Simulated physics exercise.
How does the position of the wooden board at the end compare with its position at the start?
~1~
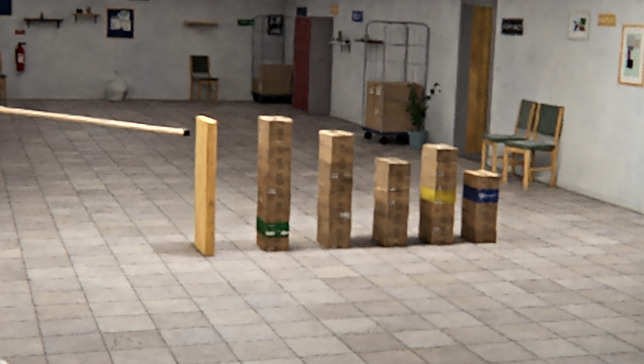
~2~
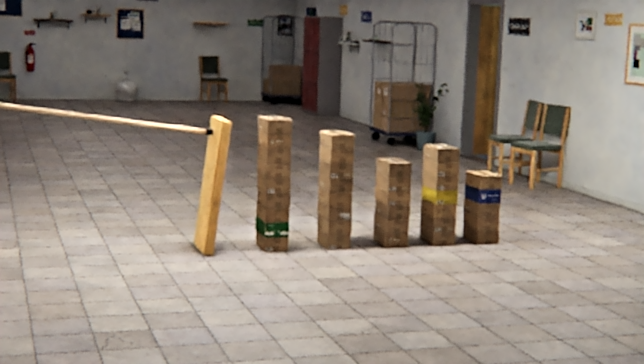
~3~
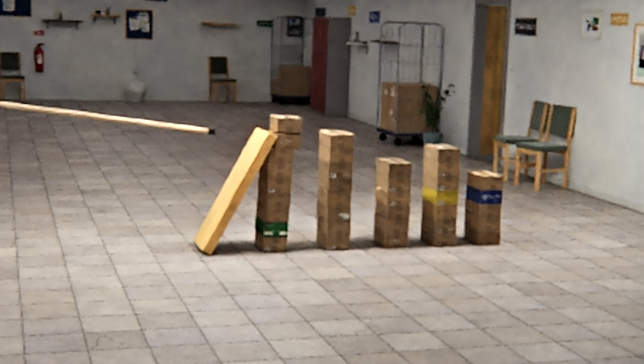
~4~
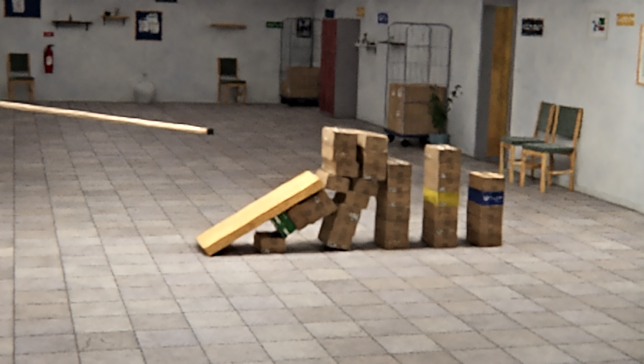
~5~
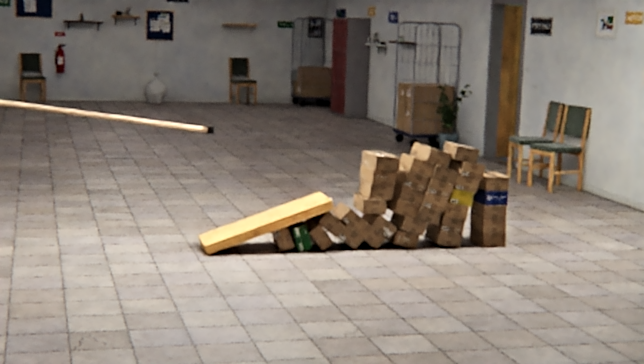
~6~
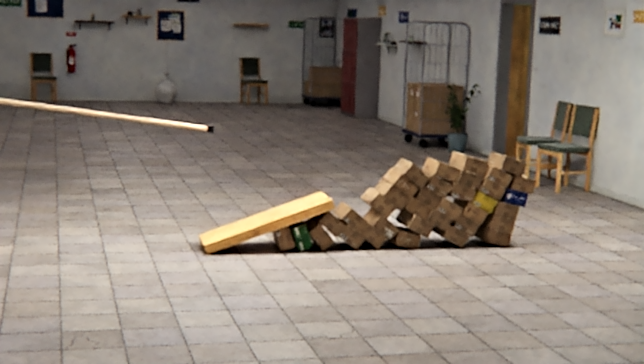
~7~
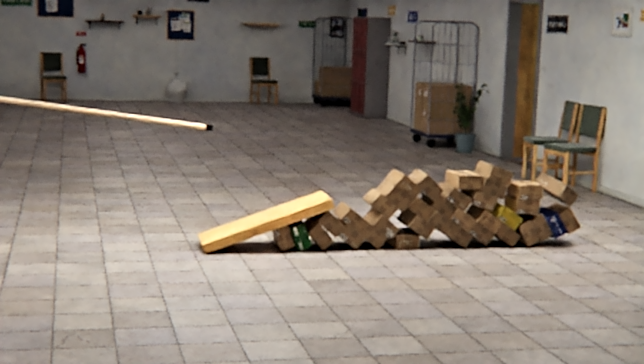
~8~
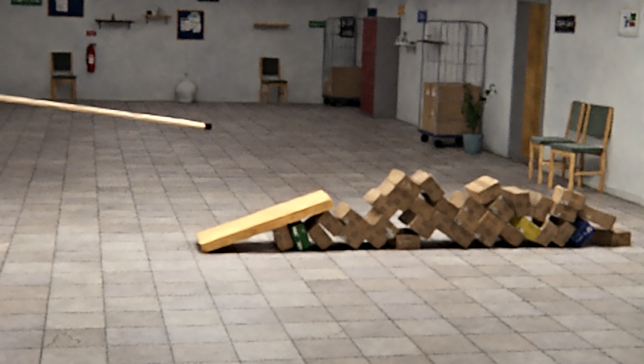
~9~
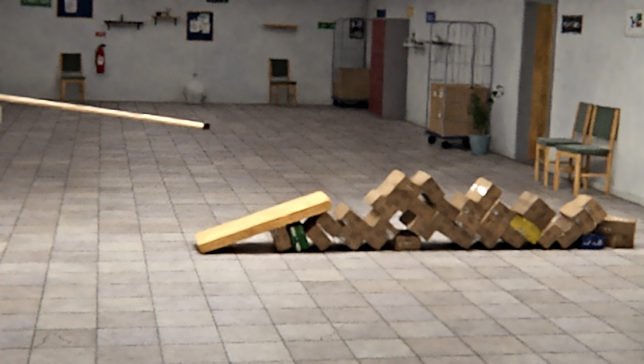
At the start the board stands upright to the left of the stacks. At the end it has tipped over to the right and lies on its side at a low slant, with its raised end over the fallen boxes.
